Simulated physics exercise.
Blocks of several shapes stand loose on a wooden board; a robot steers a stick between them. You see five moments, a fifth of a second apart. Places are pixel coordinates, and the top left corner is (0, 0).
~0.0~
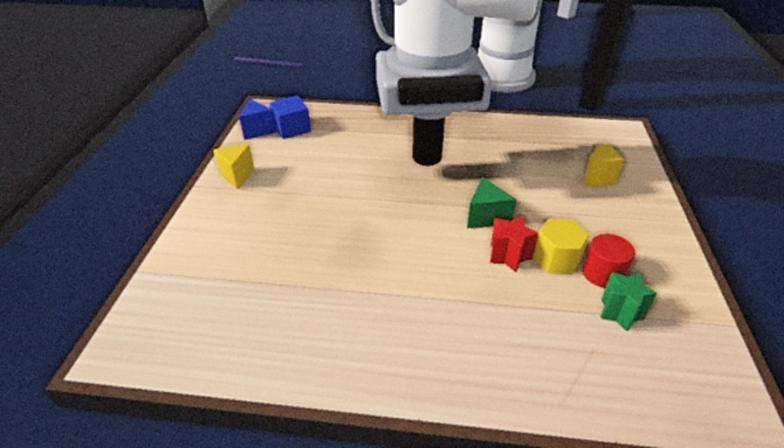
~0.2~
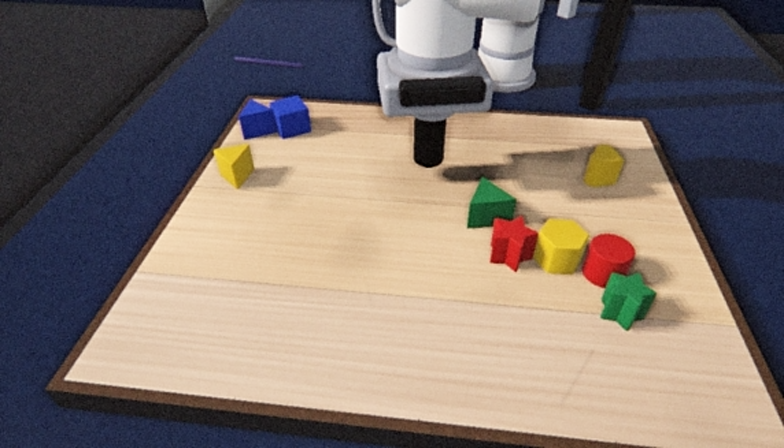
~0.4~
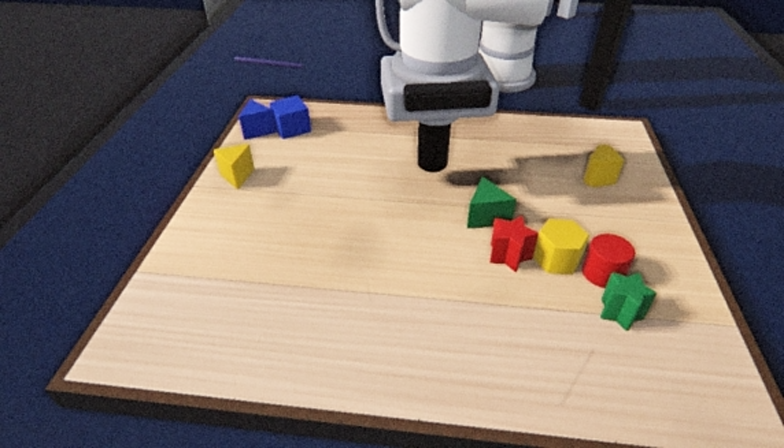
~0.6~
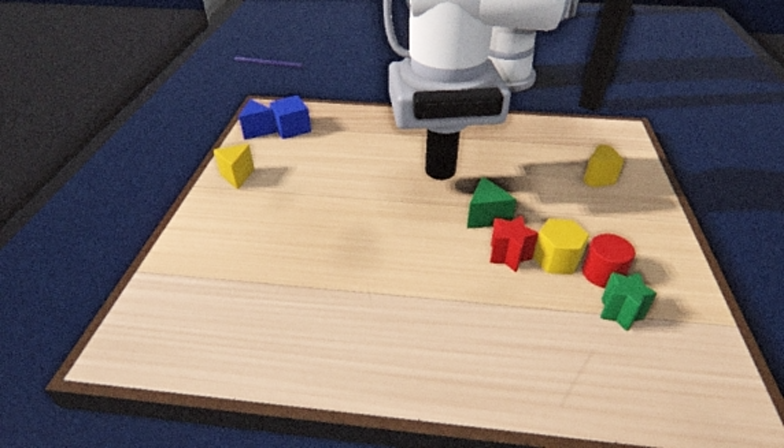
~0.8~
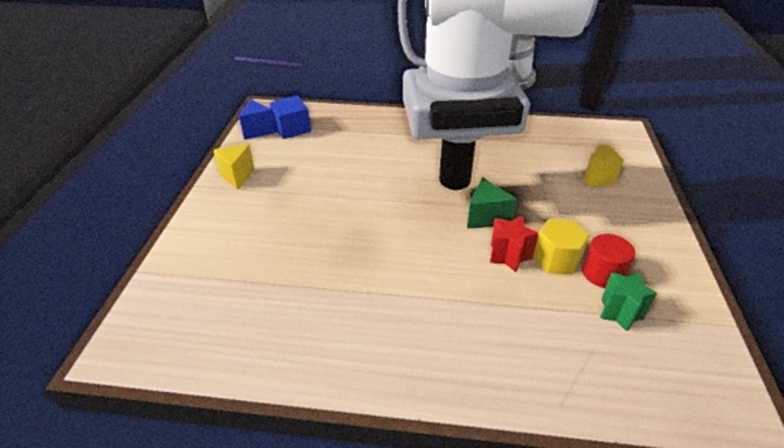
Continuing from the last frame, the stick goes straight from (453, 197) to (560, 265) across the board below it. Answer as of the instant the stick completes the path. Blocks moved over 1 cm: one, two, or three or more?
My forecast: 3 or more.
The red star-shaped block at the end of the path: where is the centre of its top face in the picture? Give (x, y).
Pixel (518, 253).
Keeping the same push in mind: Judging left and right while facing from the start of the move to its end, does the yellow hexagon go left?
No, that is not how it ends up.
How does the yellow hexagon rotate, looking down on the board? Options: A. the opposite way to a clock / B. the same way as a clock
A (the opposite way to a clock)
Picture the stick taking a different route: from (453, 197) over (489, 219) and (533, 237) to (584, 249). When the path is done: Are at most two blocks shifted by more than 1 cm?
In short: No.
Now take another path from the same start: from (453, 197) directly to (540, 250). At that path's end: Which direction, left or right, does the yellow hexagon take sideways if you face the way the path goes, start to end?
Heads right.
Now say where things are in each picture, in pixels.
The first picture shows stick tip at (427, 159); block tops, green triangular block at (490, 192); red star-shaped block at (515, 229); yellow hexagon at (565, 233); red disc at (613, 247).
The second picture shows stick at (428, 160); blocks unchanged.
The third picture shows stick at (432, 165); blocks unchanged.
The fourth picture shows stick at (440, 172); blocks unchanged.
The fifth picture shows stick at (455, 182); green triangular block at (490, 192); red star-shaped block at (515, 229); yellow hexagon at (565, 233); red disc at (613, 247).
What follows on the original path. One third of the way, stick at (488, 202); green triangular block at (514, 207), turned 20° clockwise.
Two thirds of the way, stick at (526, 225); green triangular block at (547, 236), turned 65° clockwise; red star-shaped block at (520, 249), turned 65° clockwise; yellow hexagon at (586, 254), turned 55° anticlockwise; red disc at (630, 250).
At the end, stick at (565, 249); green triangular block at (567, 263), turned 75° clockwise; red star-shaped block at (518, 253), turned 75° clockwise; yellow hexagon at (613, 277), turned 80° anticlockwise; red disc at (631, 250).
